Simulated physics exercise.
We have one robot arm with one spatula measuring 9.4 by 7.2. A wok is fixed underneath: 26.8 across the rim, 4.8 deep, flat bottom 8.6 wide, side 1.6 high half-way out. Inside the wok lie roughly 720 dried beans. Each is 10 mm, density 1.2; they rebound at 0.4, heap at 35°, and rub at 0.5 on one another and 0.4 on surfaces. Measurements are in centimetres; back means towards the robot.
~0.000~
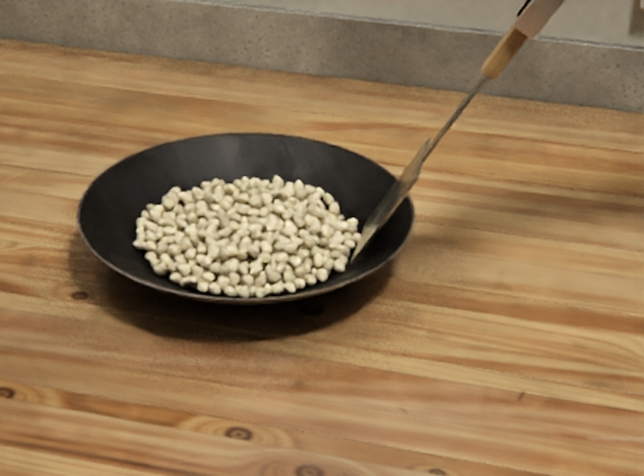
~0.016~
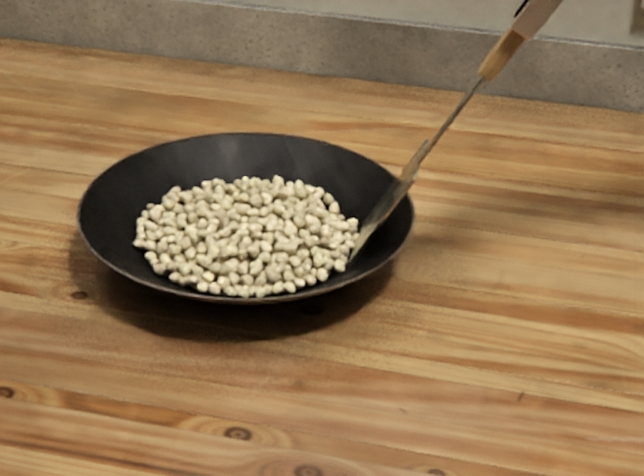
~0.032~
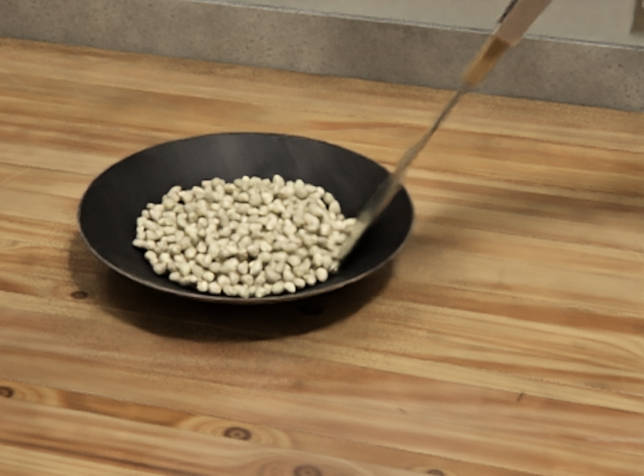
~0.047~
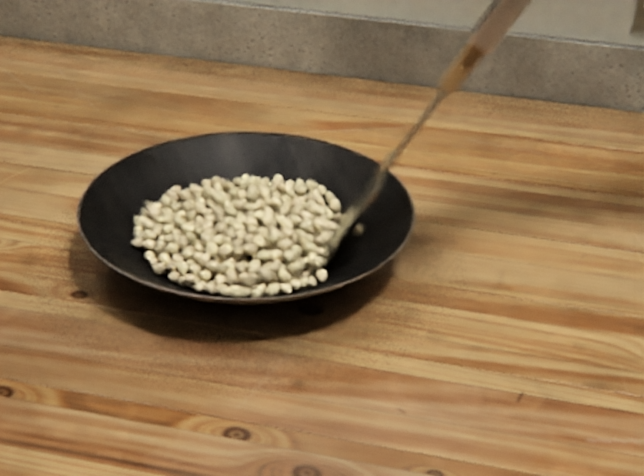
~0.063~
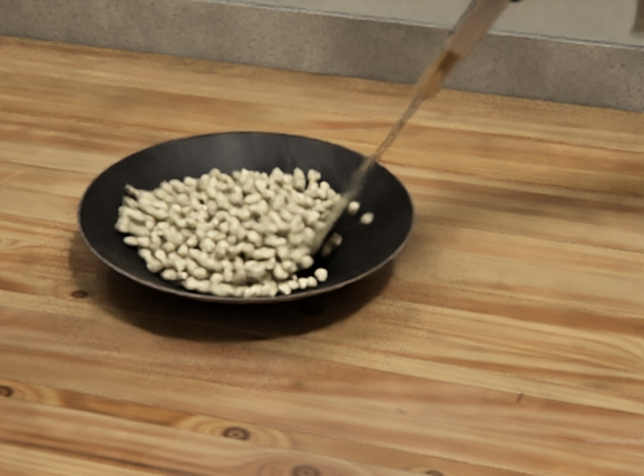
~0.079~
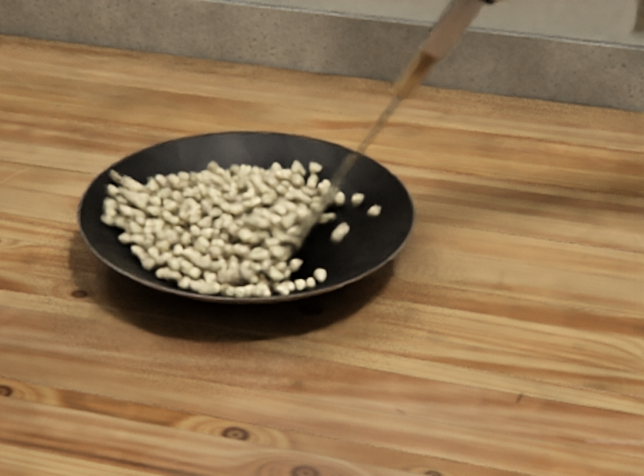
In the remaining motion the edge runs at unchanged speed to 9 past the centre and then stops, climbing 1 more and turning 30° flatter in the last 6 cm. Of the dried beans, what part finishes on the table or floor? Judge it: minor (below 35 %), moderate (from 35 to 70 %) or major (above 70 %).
My judgement: Moderate.
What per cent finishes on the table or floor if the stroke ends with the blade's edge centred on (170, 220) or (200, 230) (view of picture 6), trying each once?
About 25 and 5 per cent.
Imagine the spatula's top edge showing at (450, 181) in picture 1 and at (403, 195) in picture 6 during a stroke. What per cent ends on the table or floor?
Some 35 per cent.
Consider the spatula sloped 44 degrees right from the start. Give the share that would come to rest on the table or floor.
Result, estimated: 40 %.
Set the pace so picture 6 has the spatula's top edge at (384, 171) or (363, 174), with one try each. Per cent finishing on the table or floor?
Roughly 25 and 30 percent.
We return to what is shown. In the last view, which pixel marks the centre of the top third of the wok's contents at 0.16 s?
It is centred at about (157, 189).
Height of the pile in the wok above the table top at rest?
It reaches roughly 5.0 cm.
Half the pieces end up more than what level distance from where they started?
Roughly 11 centimetres.
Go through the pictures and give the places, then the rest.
Spatula top edge at (424, 158), sloping 61°; upper third of the load around (247, 225), from x 140 to 355, top at y 180; 725 in the wok, in the first frame.
Spatula top edge at (421, 159), sloping 61°; upper third of the load around (247, 225), from x 140 to 355, top at y 180, in the second frame.
Spatula top edge at (407, 164), sloping 61°; upper third of the load around (247, 224), from x 140 to 350, top at y 180, in the third frame.
Spatula top edge at (385, 170), sloping 61°; upper third of the load around (250, 221), from x 140 to 360, top at y 180, in the fourth frame.
Spatula top edge at (364, 174), sloping 61°; upper third of the load around (238, 215), from x 120 to 365, top at y 175, in the fifth frame.
Spatula top edge at (343, 175), sloping 61°; upper third of the load around (227, 209), from x 110 to 375, top at y 170; 725 in the wok, in the sixth frame.
By 0.12 s, sloping 61°, highest piece 7 above the table; 719 in the wok, 6 on the blade or in flight.
By 0.16 s, sloping 52°, highest piece 8 above the table; 706 in the wok, 19 on the blade or in flight.
By 0.38 s, sloping 31°, highest piece 6 above the table; 405 in the wok, 310 on the table or floor, 10 on the blade or in flight.
By 1.43 s, sloping 31°, highest piece 6 above the table; 404 in the wok, 321 on the table or floor.
Final count, 404 in the wok, 321 on the table or floor. That is 44 % on the table or floor.
